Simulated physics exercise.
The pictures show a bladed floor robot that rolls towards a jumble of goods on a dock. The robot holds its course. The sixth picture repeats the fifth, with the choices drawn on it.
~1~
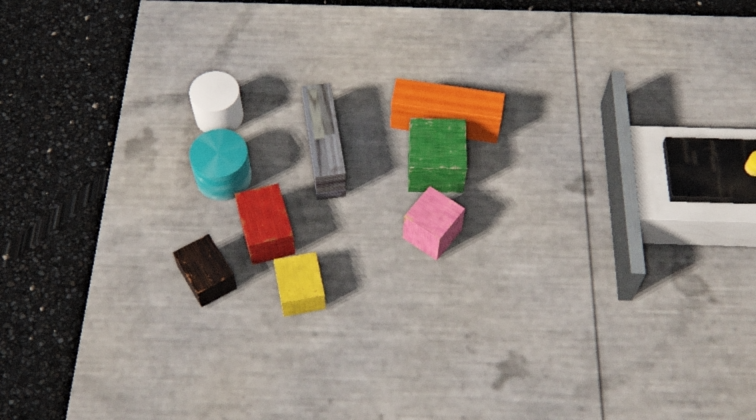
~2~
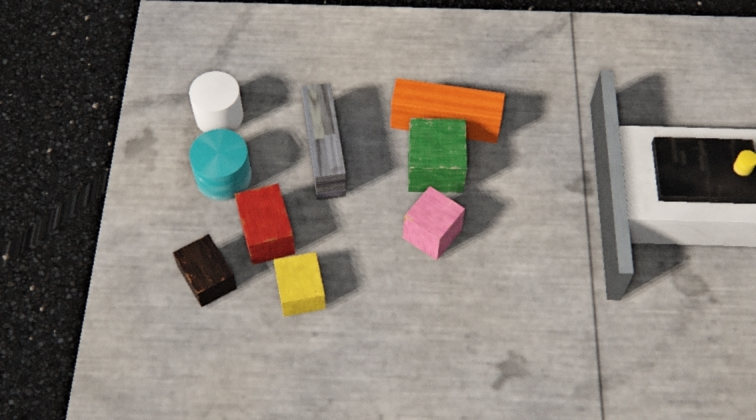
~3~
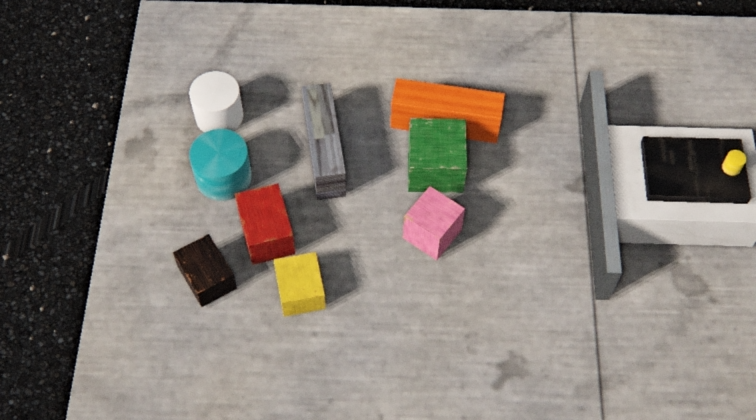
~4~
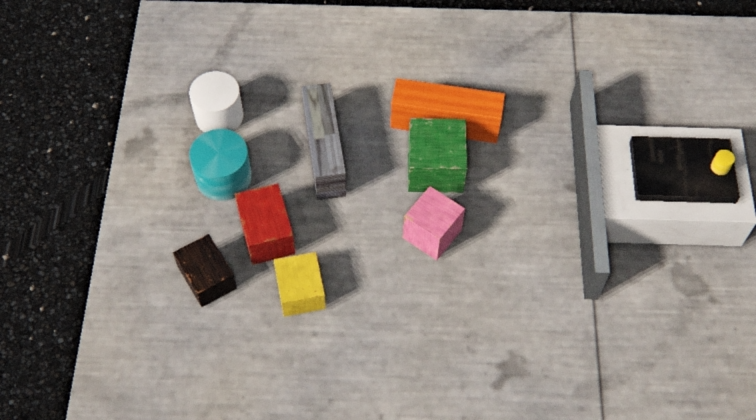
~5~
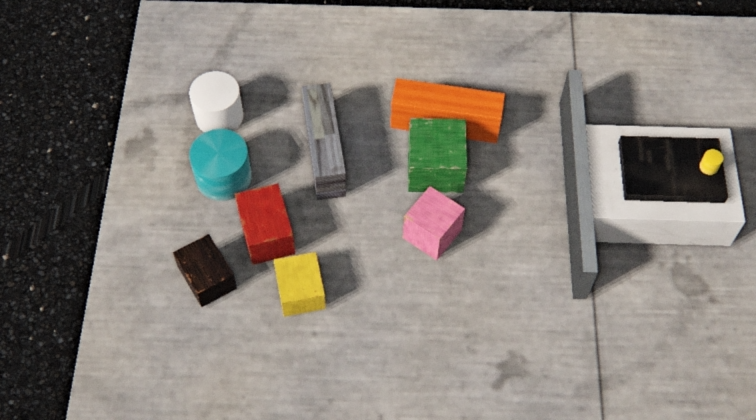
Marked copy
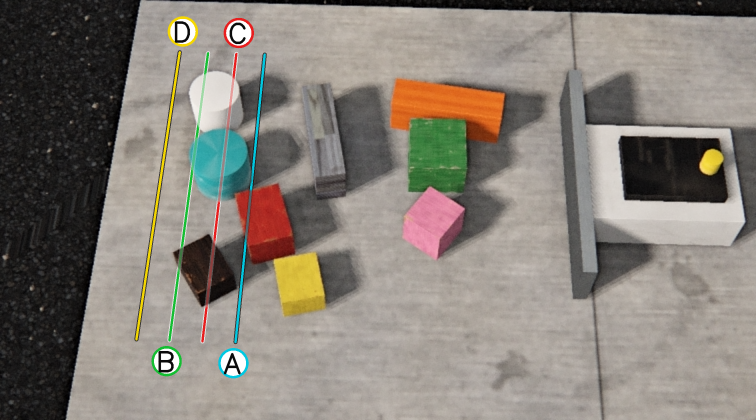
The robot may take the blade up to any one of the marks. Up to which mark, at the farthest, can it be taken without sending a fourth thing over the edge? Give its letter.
The farthest such stop is B.
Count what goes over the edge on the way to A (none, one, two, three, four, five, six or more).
In all, none.
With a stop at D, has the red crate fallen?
Yes.
On the marked copy, A at (251, 187); B at (190, 186); C at (221, 187); D at (160, 185).
Following B. Soon after the start, robot (523, 164); orange stick (378, 116); grey stick (314, 143).
Later, robot (382, 160); white canister (168, 94); turquoise canister (176, 183).
In the end, robot (271, 157); white canister over the edge; turquoise canister over the edge; two fallen.
As for the rest, A is within the limit but short; C is within the limit but short; D drops six.
